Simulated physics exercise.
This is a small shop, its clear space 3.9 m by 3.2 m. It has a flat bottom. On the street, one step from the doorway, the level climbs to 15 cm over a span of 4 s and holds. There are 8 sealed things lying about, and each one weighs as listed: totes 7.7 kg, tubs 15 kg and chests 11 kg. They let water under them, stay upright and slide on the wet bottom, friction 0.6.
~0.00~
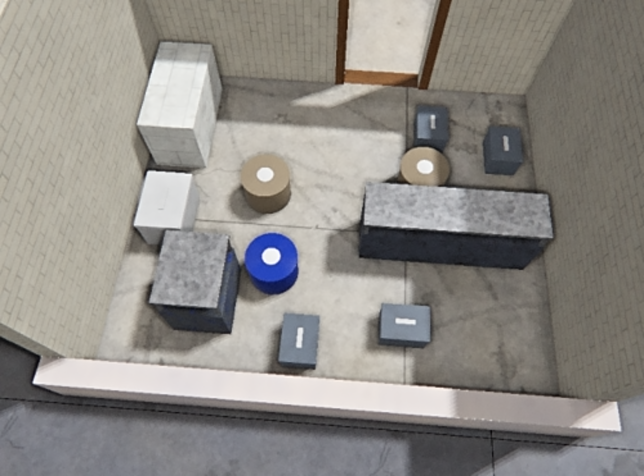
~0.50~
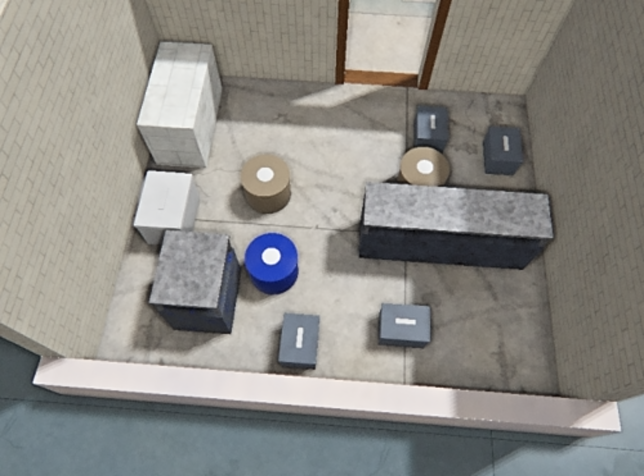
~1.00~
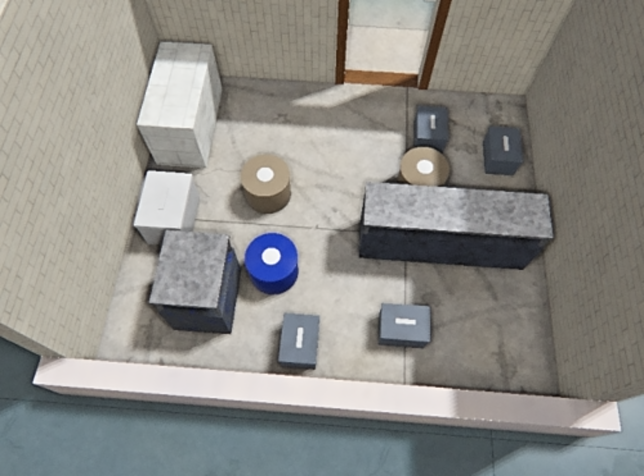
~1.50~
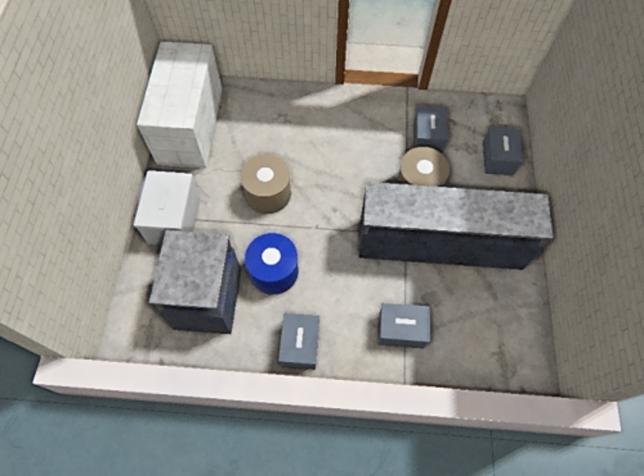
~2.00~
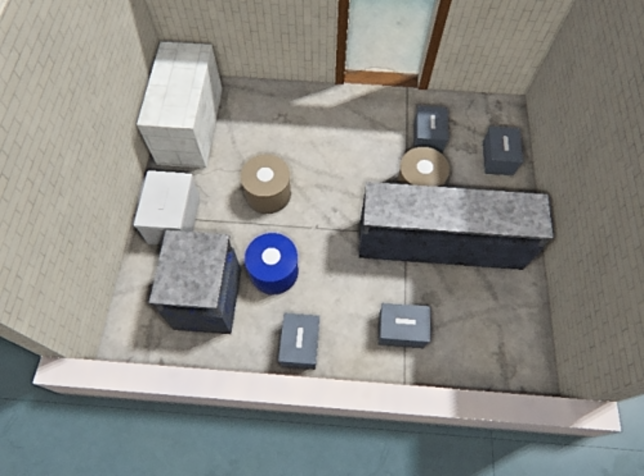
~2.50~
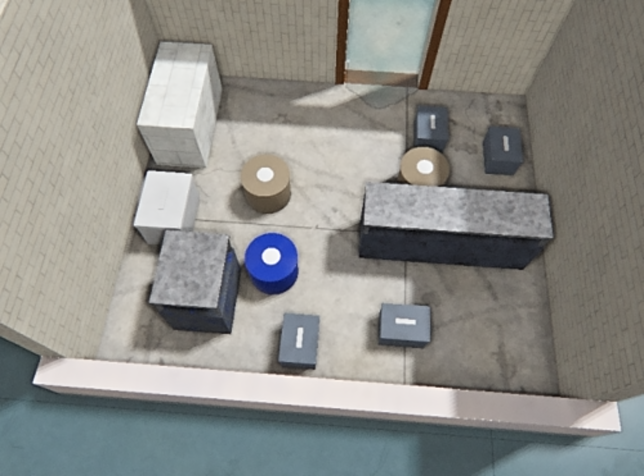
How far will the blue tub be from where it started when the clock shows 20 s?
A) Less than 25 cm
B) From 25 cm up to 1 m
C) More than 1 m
(B) From 25 cm up to 1 m.
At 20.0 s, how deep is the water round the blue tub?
I'd put it at about 11 cm.
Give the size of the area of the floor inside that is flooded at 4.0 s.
About 2.5 m2.
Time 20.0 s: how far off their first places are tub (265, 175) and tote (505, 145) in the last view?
In turn: 40 cm, 80 cm.
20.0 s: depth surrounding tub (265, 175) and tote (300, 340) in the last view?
Around 9 cm and 12 cm.
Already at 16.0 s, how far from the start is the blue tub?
Around 10 cm from the start by that time.
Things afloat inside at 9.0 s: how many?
Count: 0.
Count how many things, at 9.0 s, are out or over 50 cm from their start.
I count 0.
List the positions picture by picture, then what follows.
The blue tub at (271, 257) rests on the ground; water covers 0.0 m2; 0 of 8 have shifted, in the first picture.
The blue tub at (271, 257), on the bottom; 0.0 m2 under water; 0 of 8 have shifted, in the second picture.
The blue tub at (271, 257) rests on the ground; 0.0 m2 under water; 0 of 8 have shifted, in the third picture.
The blue tub at (271, 257), on the bottom; water covers 0.0 m2; 0 of 8 have shifted, in the fourth picture.
The blue tub at (271, 257) rests on the ground; 0.0 m2 under water; 0 of 8 have shifted, in the fifth picture.
The blue tub at (271, 257) rests on the ground; 0.1 m2 under water; 0 of 8 have shifted, in the sixth picture.
After 4.0 s the blue tub is near (271, 257), 0.0 m from its start, aground; 0 afloat.
After 9.0 s the blue tub is near (271, 257), 0.0 m from its start, aground; 0 afloat.
After 16.0 s the blue tub is near (262, 262), 0.1 m from its start, afloat; 6 afloat.
After 20.0 s the blue tub is near (310, 308), 0.6 m from its start, afloat; 7 afloat.
